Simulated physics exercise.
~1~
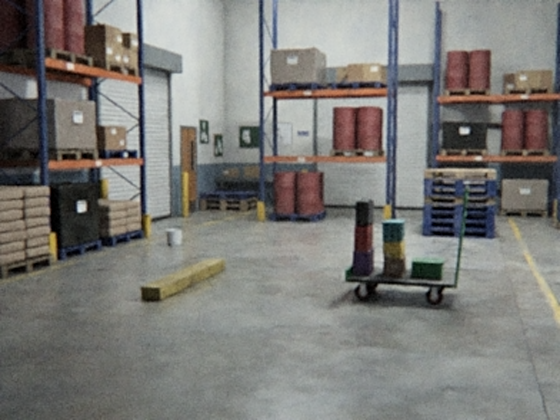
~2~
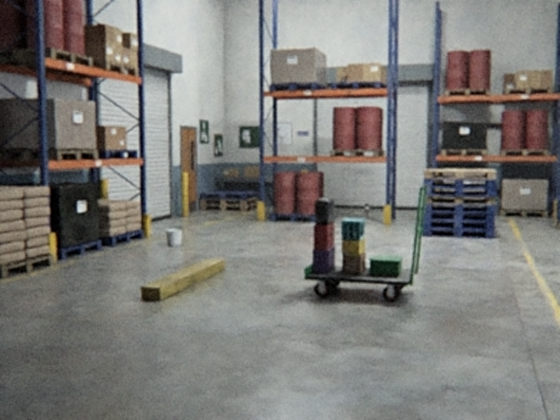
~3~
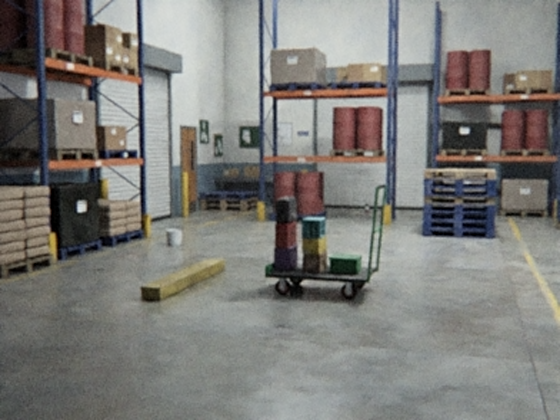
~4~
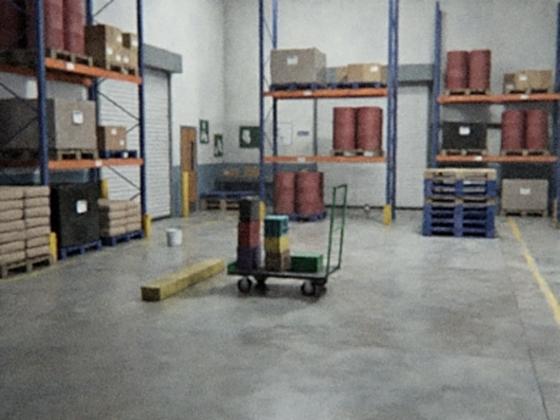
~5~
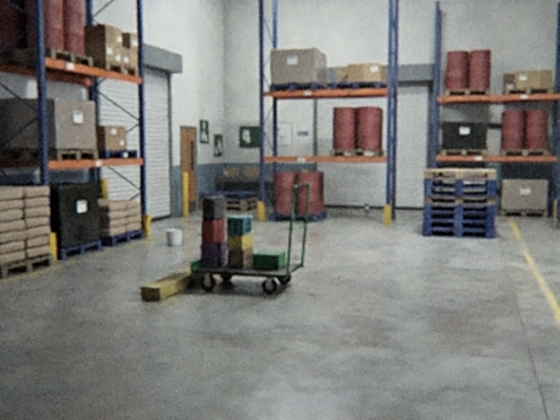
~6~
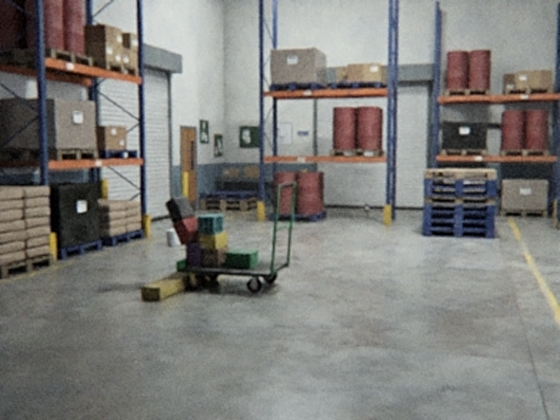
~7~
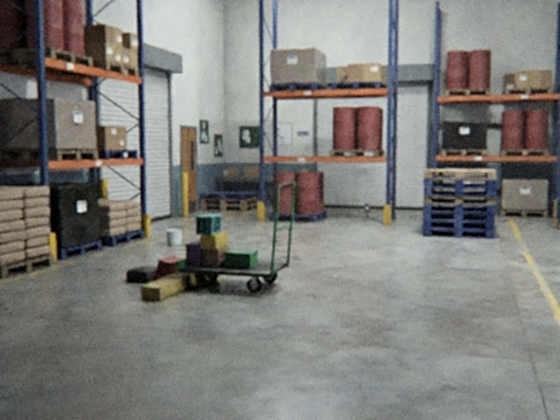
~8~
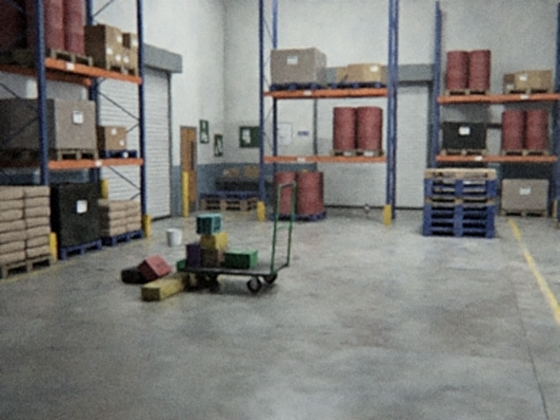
In a warehouse, a loaded cart rolls left, stops at a kerb, and two boxes topple off.
